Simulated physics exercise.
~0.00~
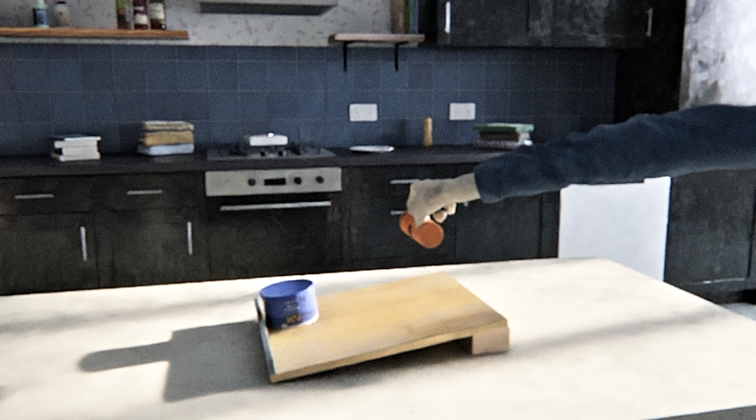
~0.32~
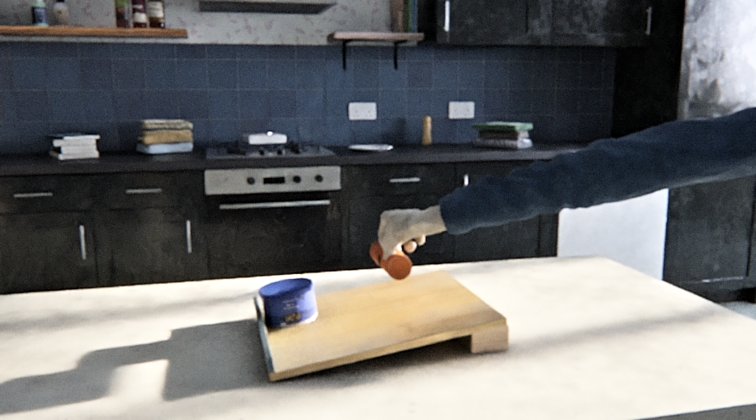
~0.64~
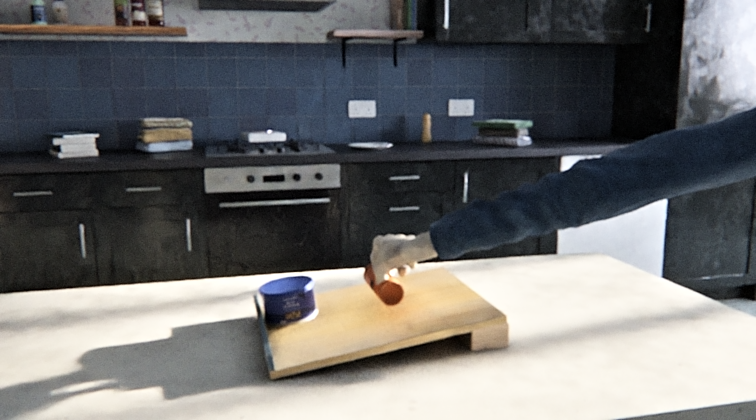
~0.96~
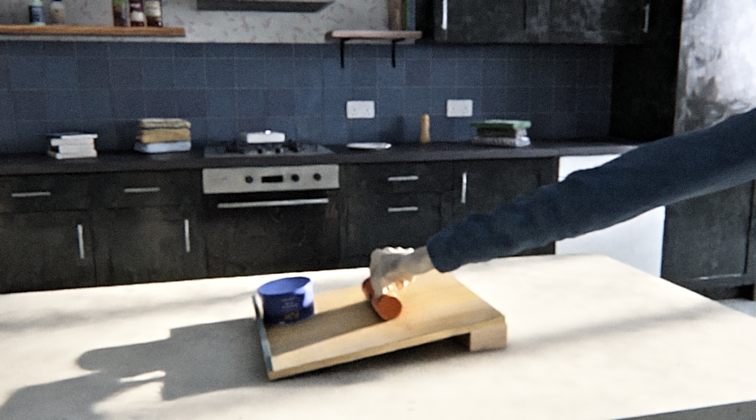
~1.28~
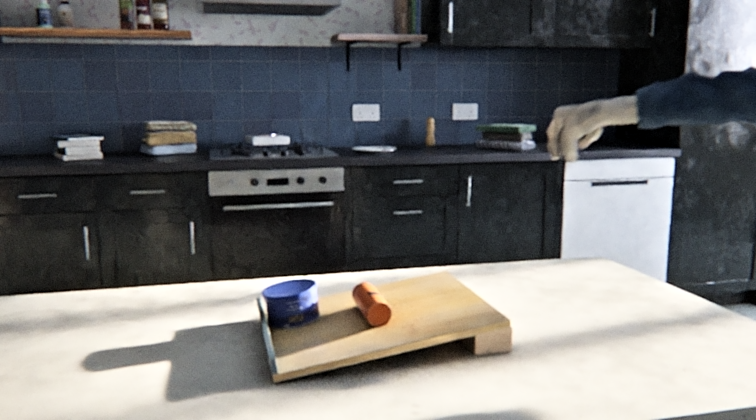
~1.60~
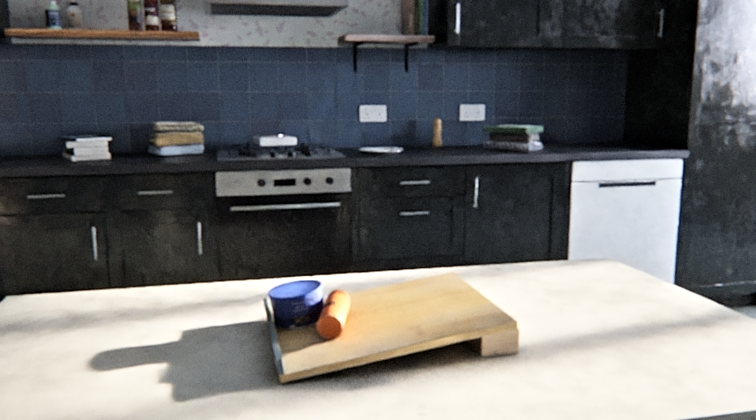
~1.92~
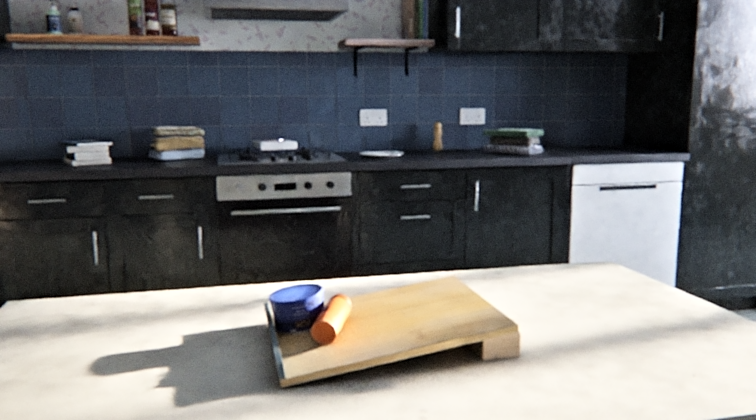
We see a hand lower an orange cylindrical container on its side onto a sloping wooden board beside a blue tub, then let go and draw back. The container rolls or slides left down the slope and ends up resting by the tub, which stays in place.
